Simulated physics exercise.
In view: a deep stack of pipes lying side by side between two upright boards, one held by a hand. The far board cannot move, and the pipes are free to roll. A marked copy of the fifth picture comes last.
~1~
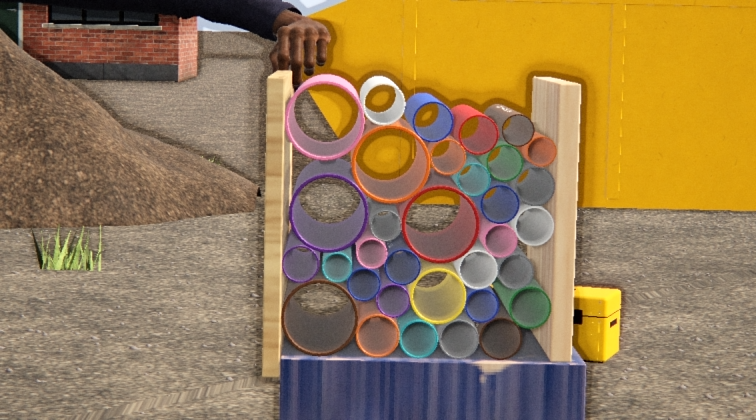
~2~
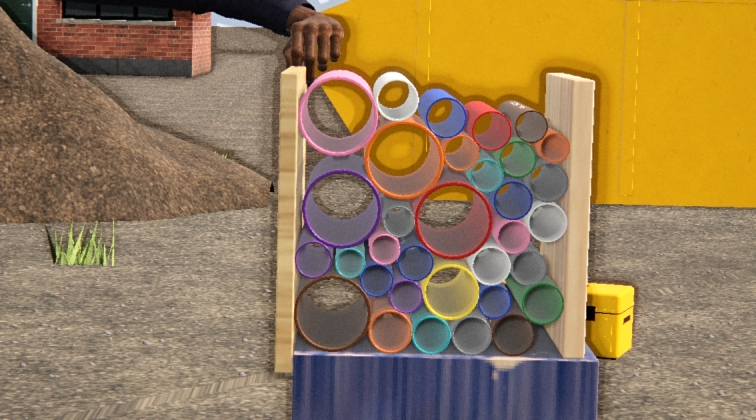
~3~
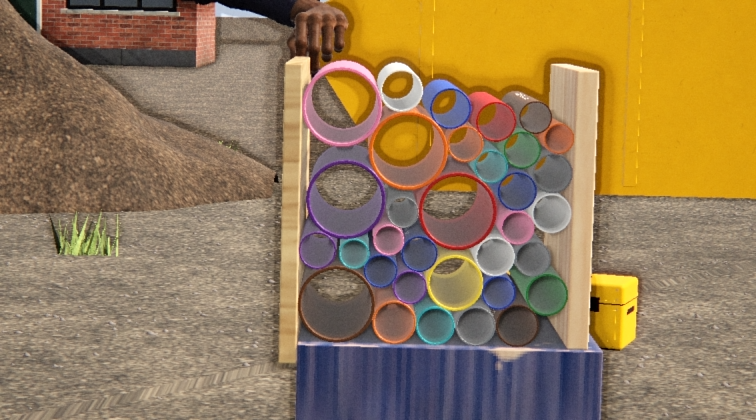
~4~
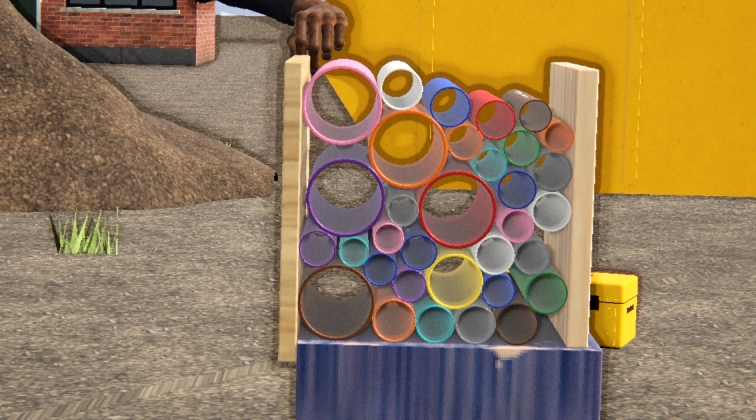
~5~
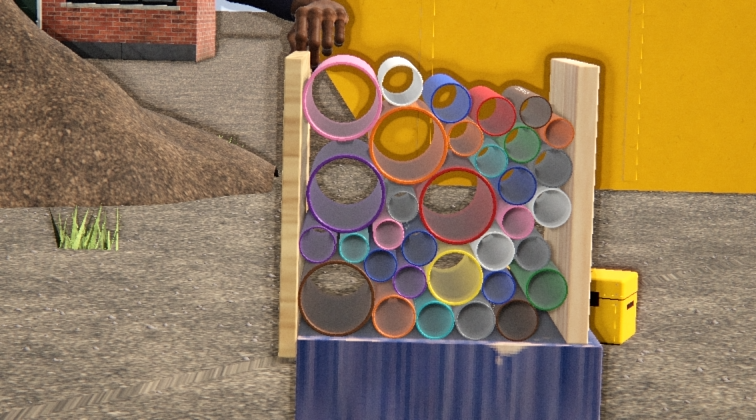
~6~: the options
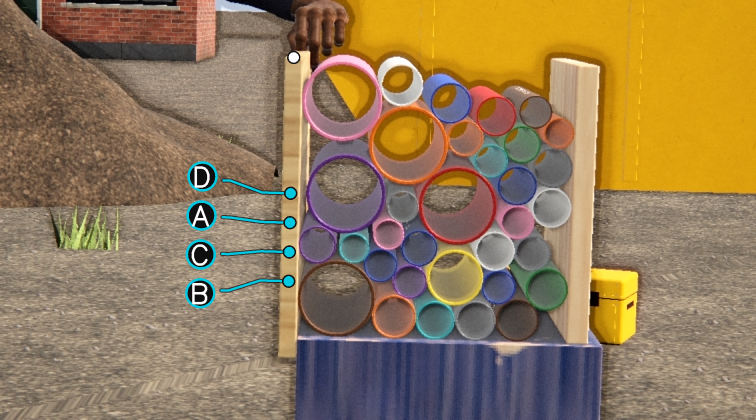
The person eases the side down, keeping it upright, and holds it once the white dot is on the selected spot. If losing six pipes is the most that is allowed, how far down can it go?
The last mark within the limit is C.
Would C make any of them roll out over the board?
Yes, at C.
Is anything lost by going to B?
Yes.
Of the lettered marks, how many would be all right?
The number is three.
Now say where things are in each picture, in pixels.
In the first frame, a brown pipe (320, 318); a yellow pipe (438, 296); a white pipe (478, 269).
In the second frame, a white pipe (491, 266); a red pipe (453, 220).
In the third frame, a pink pipe (342, 107); a turquoise pipe (491, 167).
In the fourth frame, a brown pipe (536, 116); side board (296, 196).
In the fifth frame, a brown pipe (336, 298); a yellow pipe (454, 277); a white pipe (495, 251).
On the marked copy, A at (290, 223); B at (288, 281); C at (289, 252); D at (290, 193); the white dot at (293, 57).
Following C. Soon after the start, top of the board (301, 151).
Later, top of the board (298, 250).
In the end, top of the board (298, 251), four out over the board.
As for the rest, A two out over the board; B more than six out over the board; D two out over the board.
